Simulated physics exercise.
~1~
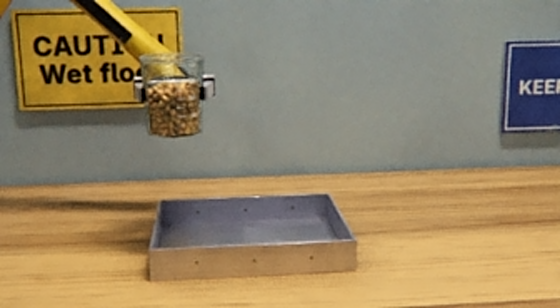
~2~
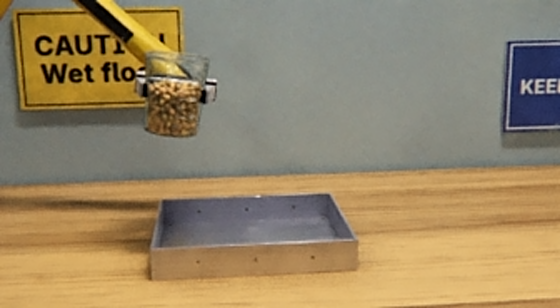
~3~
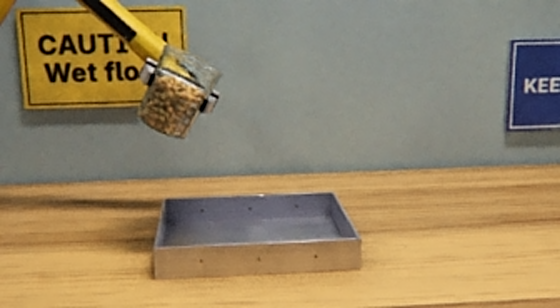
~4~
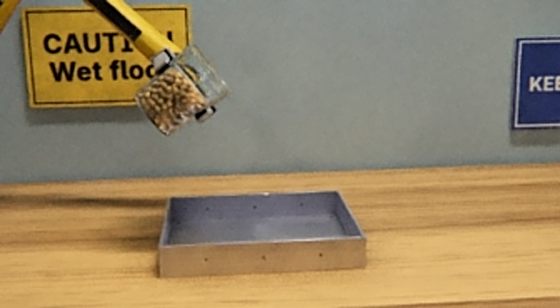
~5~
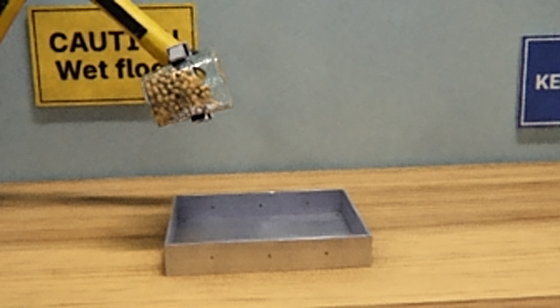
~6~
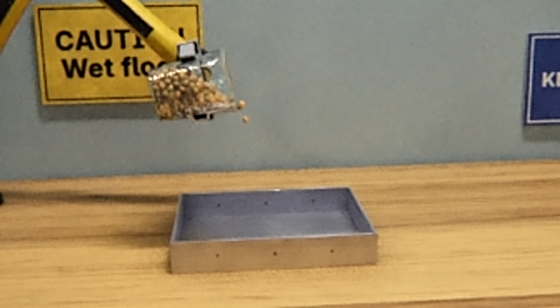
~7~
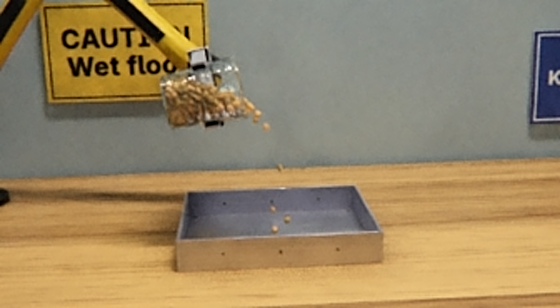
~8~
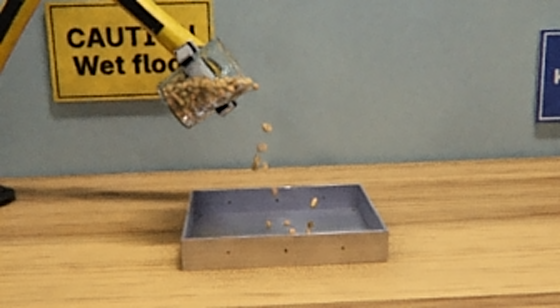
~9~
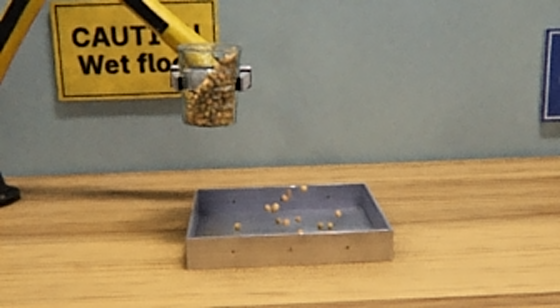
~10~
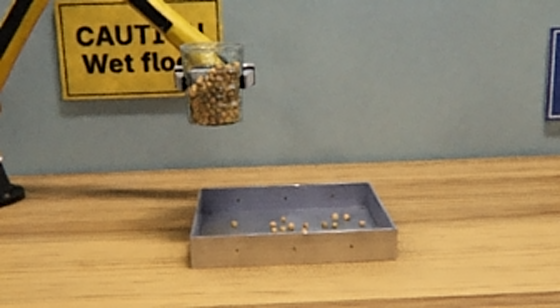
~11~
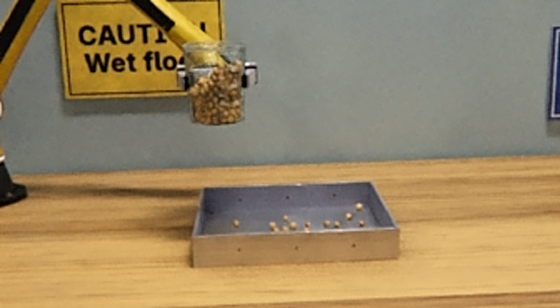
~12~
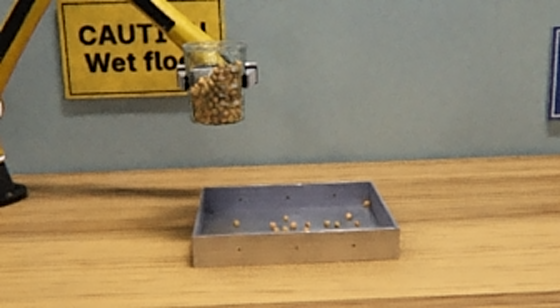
The video shows a robot arm tilting a clear tumbler of dried chickpeas over a shallow grey tray on a wooden table, spilling a few, then turning it back upright. Most chickpeas remain in the tumbler, while a small number lie scattered in the tray.
